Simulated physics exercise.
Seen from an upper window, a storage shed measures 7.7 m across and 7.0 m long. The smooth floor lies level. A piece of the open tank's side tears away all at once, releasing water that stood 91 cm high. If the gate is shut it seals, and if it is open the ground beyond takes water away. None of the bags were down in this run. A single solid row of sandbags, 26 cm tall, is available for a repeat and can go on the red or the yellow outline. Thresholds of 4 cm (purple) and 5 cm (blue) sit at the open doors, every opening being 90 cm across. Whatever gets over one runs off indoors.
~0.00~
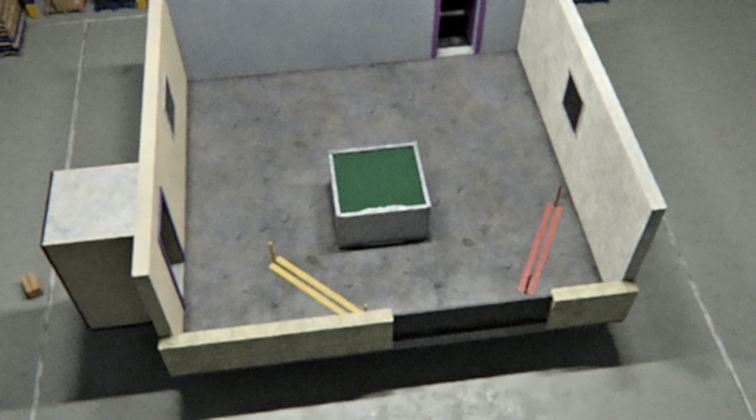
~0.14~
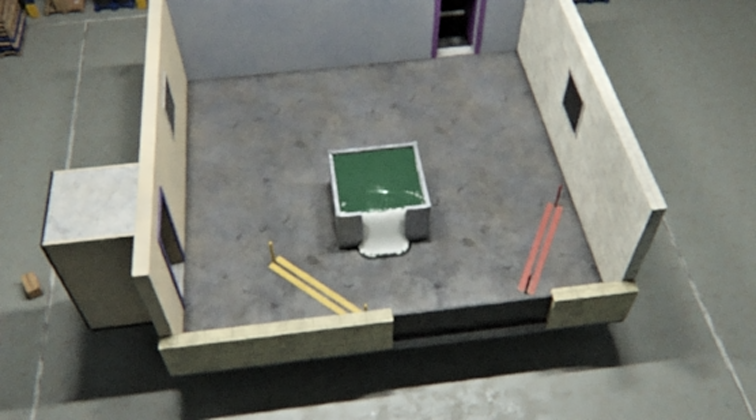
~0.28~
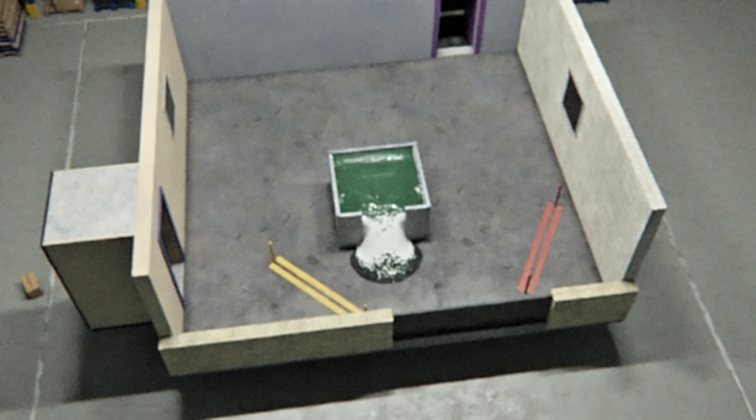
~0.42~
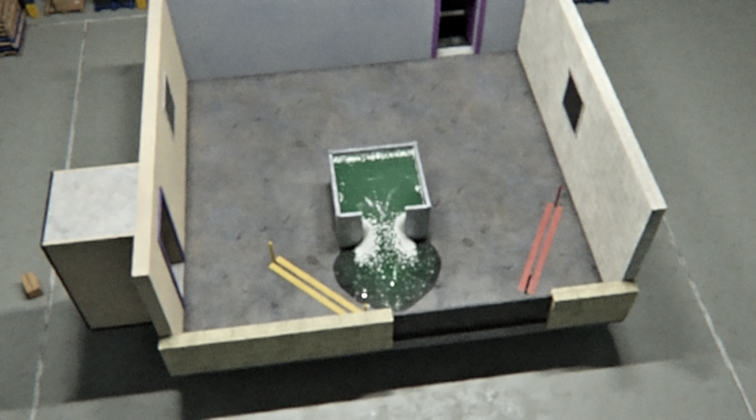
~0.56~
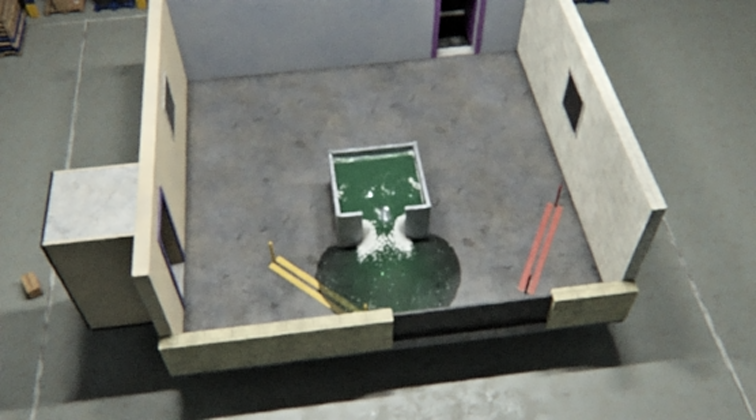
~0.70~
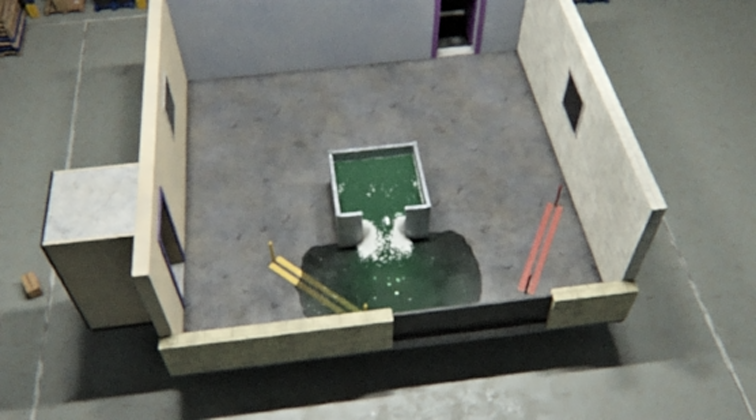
To begin with, a square open tank of green water stands still on the grey floor of a roofless, walled room. Its near side breaks open and white, foaming water pours out, then spreads into a widening dark green pool toward the front wall, reaching the yellow bars at left.
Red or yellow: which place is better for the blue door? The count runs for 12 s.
Yellow.
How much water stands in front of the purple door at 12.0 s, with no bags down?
The depth there is around 5.0 cm.
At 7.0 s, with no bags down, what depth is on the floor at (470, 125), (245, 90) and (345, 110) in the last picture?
About 2, 5 and 0 cm.
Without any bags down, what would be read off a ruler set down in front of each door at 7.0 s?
Reading (cm) - purple: 8; blue: 9.
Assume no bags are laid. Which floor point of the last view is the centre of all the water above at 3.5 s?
Centre of water: Approx. (385, 258).
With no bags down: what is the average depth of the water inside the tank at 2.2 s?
Mean depth roughly 40 cm.
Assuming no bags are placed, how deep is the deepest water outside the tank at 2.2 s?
33 cm.
After 1.4 s water covers 15 % of the floor and is deepest (42 cm) near (389, 330) in the run without bags; in at the blue door, 0 L with no bags, 0 L with the row on red, 0 L on yellow.
After 2.2 s water covers 20 % of the floor and is deepest (33 cm) near (605, 303) in the run without bags; in at the blue door, 0 L with no bags, 0 L with the row on red, 0 L on yellow.
After 3.5 s water covers 35 % of the floor and is deepest (22 cm) near (396, 311) in the run without bags; in at the blue door, 32 L with no bags, 34 L with the row on red, 3 L on yellow.
After 7.0 s water covers 85 % of the floor and is deepest (10 cm) near (183, 355) in the run without bags; in at the blue door, 86 L with no bags, 91 L with the row on red, 6 L on yellow.
After 12.0 s water covers 100 % of the floor and is deepest (9 cm) near (372, 176) in the run without bags; in at the blue door, 95 L with no bags, 100 L with the row on red, 6 L on yellow.
